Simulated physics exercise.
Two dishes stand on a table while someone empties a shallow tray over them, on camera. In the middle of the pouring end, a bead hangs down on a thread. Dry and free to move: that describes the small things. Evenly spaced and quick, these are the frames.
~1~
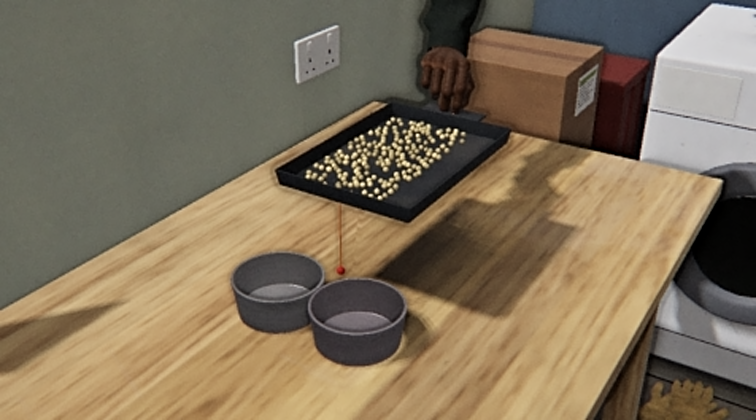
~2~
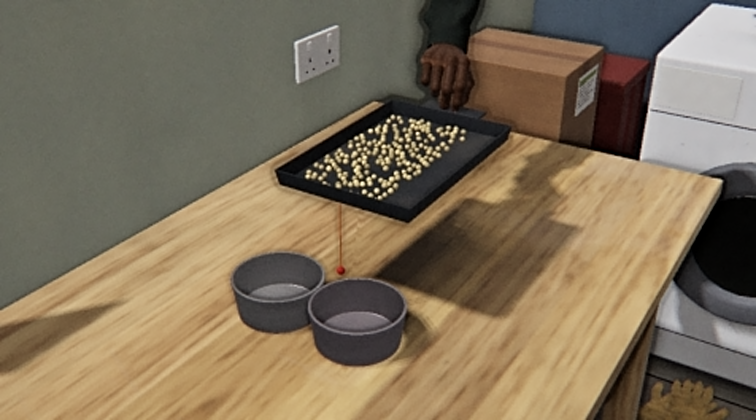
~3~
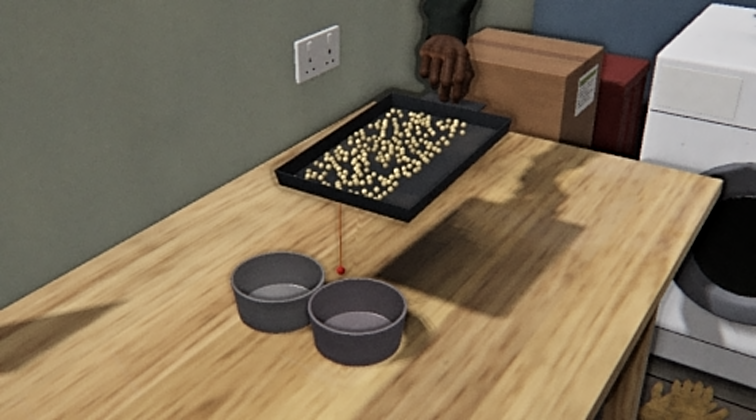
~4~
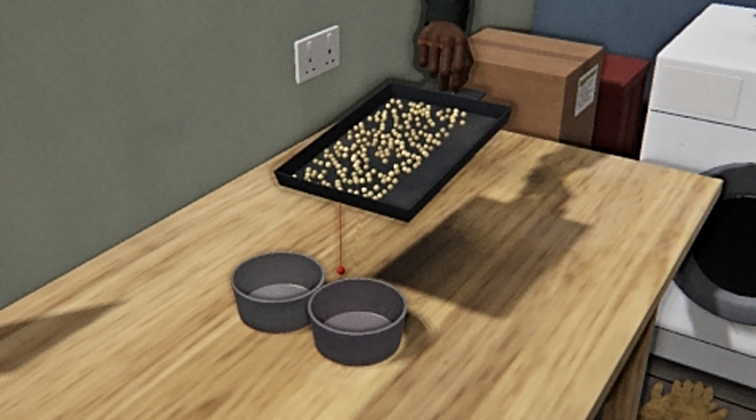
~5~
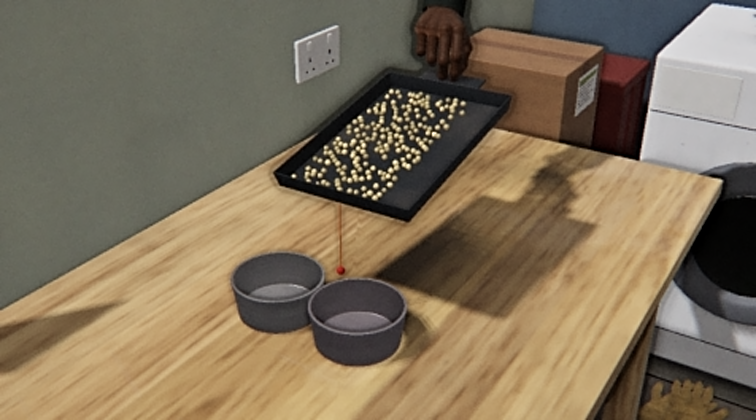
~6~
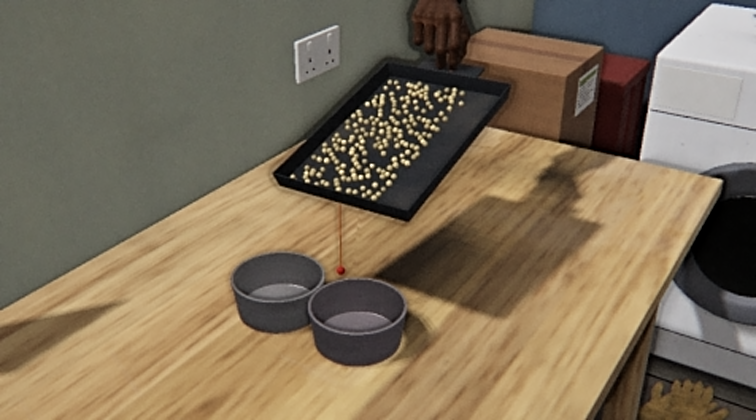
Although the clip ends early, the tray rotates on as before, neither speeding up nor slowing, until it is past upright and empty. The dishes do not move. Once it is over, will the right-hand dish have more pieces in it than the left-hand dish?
No.
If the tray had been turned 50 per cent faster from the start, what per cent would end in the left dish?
It would be around 60 percent.
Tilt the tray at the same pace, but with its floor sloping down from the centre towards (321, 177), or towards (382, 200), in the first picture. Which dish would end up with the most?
Try 1: The left-side dish; try 2: The right-side dish.
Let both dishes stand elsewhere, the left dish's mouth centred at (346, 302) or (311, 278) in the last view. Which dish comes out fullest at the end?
The first try: The left one. The second: Left.
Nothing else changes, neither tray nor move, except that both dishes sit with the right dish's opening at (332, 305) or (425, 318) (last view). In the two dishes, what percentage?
You'd get about 90 per cent first and about 40 per cent second.
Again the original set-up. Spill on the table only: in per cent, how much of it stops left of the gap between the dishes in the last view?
Close to 90 per cent.
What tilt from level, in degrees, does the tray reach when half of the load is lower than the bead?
Tilt: Around 110 degrees.
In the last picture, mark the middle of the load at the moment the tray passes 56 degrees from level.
Somewhere about (321, 186).
Shortly afterwards, tray tipped steeply; all but a few on the tray; only a few in the right dish; only a few outside both; only a few in the air.
Next, tray tipped right over; all but a few on the tray; only a few in the right dish; only a few in the left dish; only a few outside both; only a few in the air.
Some moments later, tray tipped past a quarter turn; near a third in the right dish; near two thirds in the left dish; a little outside both.
In the end, tray tipped past a quarter turn; near a third in the right dish; near two thirds in the left dish; a little outside both.
